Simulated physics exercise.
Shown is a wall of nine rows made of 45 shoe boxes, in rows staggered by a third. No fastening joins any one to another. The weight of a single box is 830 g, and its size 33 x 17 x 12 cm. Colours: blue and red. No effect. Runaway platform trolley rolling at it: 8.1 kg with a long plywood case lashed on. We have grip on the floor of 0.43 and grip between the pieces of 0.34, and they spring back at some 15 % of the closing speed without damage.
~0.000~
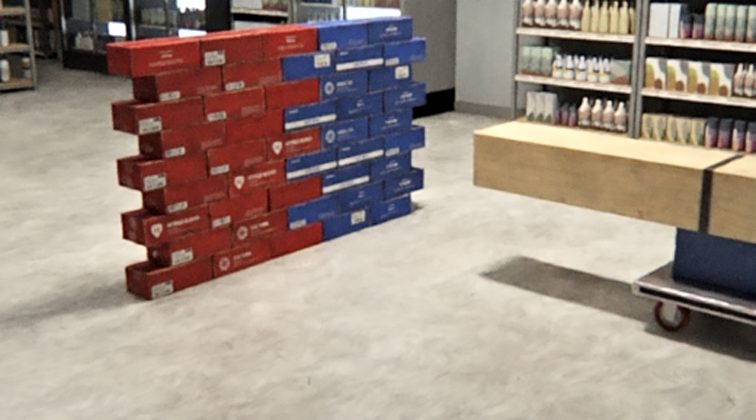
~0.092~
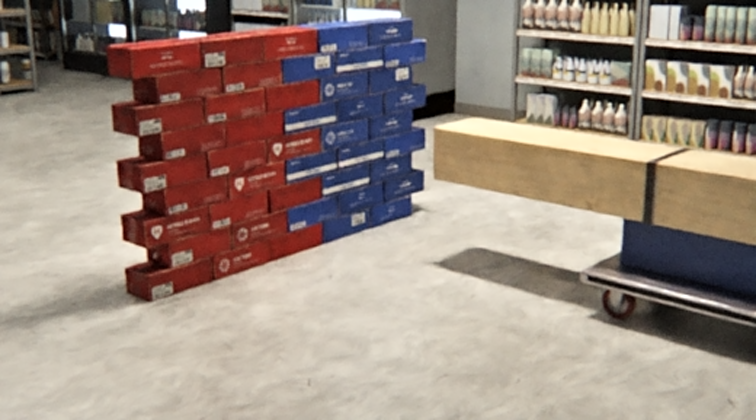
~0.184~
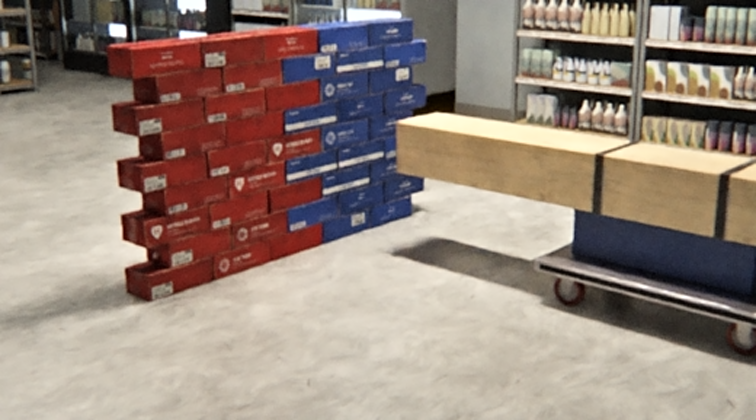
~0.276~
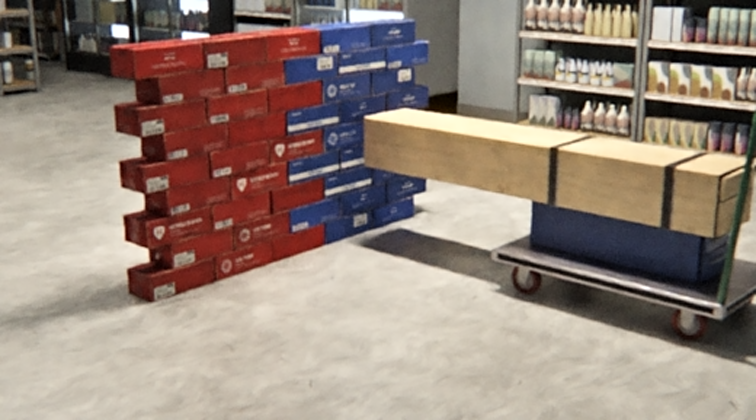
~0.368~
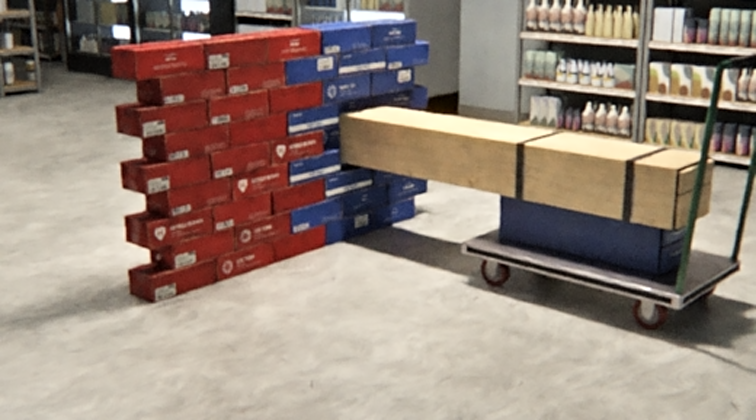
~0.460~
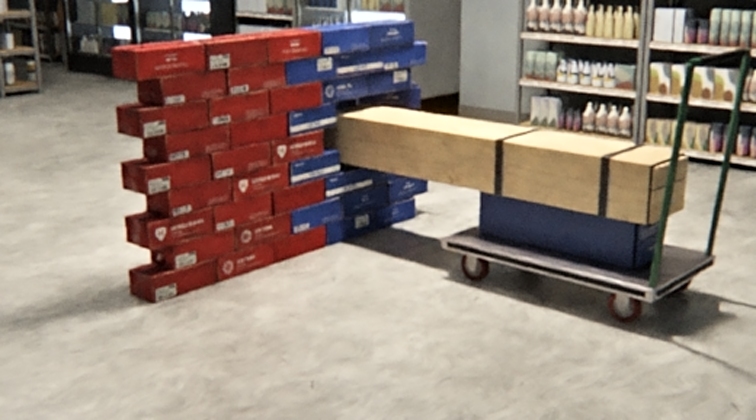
A platform trolley carrying a long wooden box rolled in from the right toward a wall of stacked red and blue boxes, then its load pushed into the blue side, shifting some boxes slightly.
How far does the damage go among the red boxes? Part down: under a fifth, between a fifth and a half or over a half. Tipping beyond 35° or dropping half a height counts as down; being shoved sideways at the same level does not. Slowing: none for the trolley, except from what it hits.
I'd put it at fewer than a fifth of them.
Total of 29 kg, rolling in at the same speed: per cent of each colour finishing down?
Down by colour: Red 0, blue 50 per cent.
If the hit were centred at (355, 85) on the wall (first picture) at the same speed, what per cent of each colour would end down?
In that case red 20, blue 50 per cent.
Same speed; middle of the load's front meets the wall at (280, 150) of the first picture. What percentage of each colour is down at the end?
The red ones would be 60 per cent down and the blue ones 50 per cent.
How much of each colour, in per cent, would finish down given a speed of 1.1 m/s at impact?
Then red 0, blue 0 per cent.
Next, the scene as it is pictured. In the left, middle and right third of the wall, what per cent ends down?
Left third 0 percent, middle third 0 percent, right third 60 percent.
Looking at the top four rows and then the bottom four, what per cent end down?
40 % and 10 %.
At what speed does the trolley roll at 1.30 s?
Close to 0.4 m/s at that moment.
Around 0.62 s, load 33 cm past the wall's line, still rolling; none of the 23 red boxes down (1 of 45 in all colours); top red box unmoved; top blue box displaced 7 cm.
Around 0.90 s, load 55 cm past the wall's line, still rolling; none of the 23 red boxes down (9 of 45 in all colours); top red box unmoved; top blue box tipped 10°, 7 cm lower.
Around 1.30 s, load 77 cm past the wall's line, still rolling; none of the 23 red boxes down (11 of 45 in all colours); top red box unmoved; top blue box on its side.
Around 1.90 s, load 87 cm past the wall's line, stopped; none of the 23 red boxes down (11 of 45 in all colours); top red box unmoved; top blue box 92 cm lower.
Finally (4.2 s), load 87 cm past the wall's line, stopped; none of the 23 red boxes down (11 of 45 in all colours); top red box unmoved; top blue box 92 cm lower. That is 0 per cent. Seen by the last camera, middles, top red box near (225, 52), top blue box near (423, 168).
